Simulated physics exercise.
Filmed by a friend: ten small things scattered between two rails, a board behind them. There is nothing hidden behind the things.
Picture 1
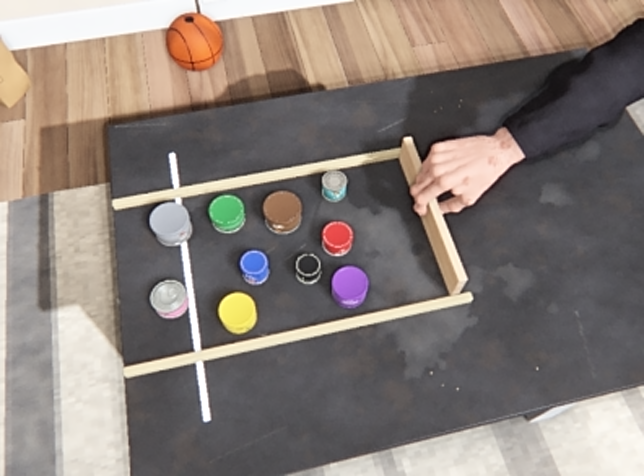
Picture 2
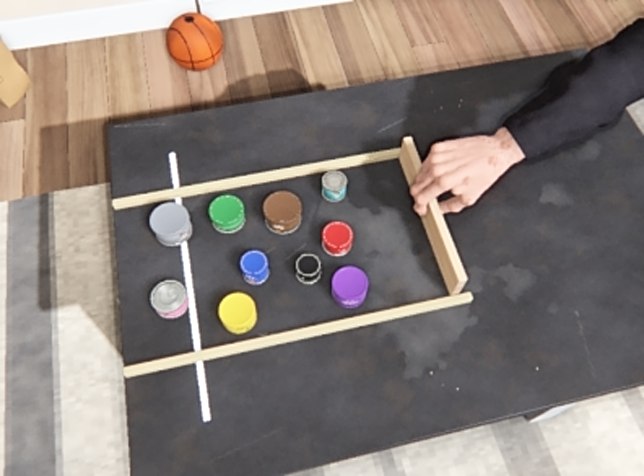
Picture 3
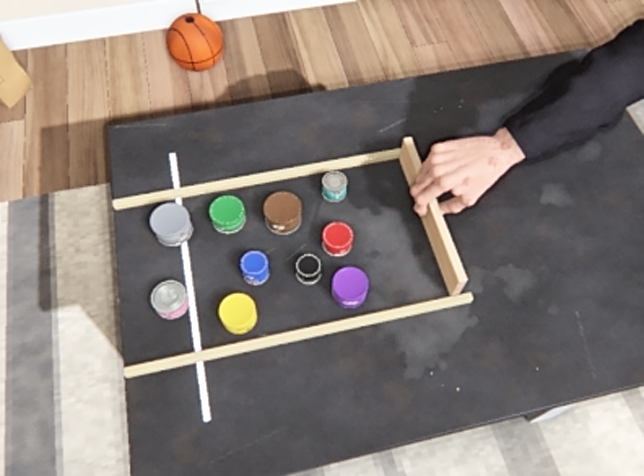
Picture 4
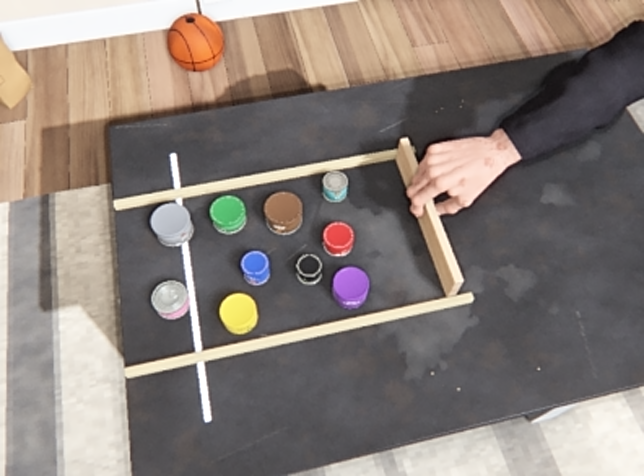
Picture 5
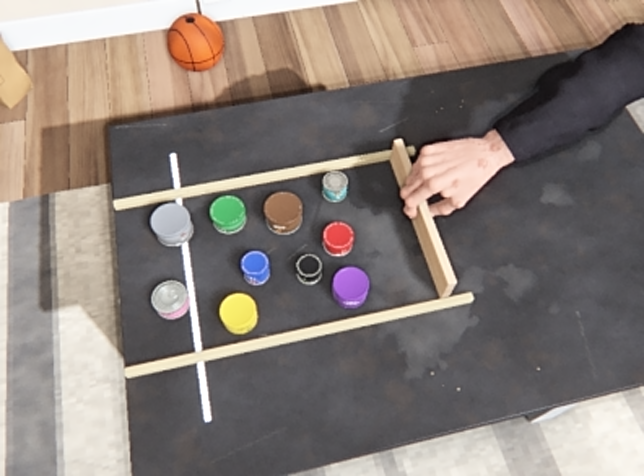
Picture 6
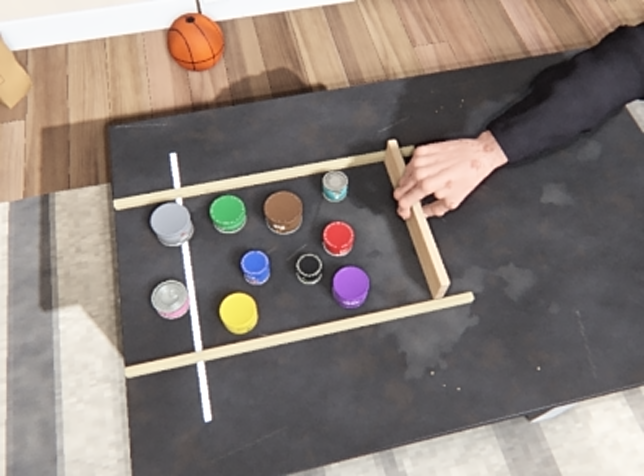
A hand rests on a wooden board standing between two rails on a dark table, with ten colourful little tins and tubs scattered to its left. After staying still at first, the hand slides the board slightly left, while the small containers show no clear movement.
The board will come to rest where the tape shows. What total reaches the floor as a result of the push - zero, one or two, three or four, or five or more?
After the sweep, the pieces gone from the top come to zero, as it turns out.
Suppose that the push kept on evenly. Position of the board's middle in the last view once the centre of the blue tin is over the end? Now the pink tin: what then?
About (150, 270), and about (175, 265) for the other.
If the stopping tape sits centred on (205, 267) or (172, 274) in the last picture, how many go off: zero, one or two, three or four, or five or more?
Taking the two places in turn, it's none at all; either one or two.
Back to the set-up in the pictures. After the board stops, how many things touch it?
The number is 5.
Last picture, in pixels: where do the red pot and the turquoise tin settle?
Roughly (172, 270), and the other roughly (167, 207).
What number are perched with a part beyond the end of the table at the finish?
Answer: 2.
A little later, none off yet; pink tin at rest near (172, 300); grey tin at rest near (173, 225); yellow tub at rest near (239, 314).
Next, none off yet; pink tin at rest near (172, 300); grey tin at rest near (173, 225); yellow tub shifted a little near (225, 317).
When it is over, the number that fall off is zero.
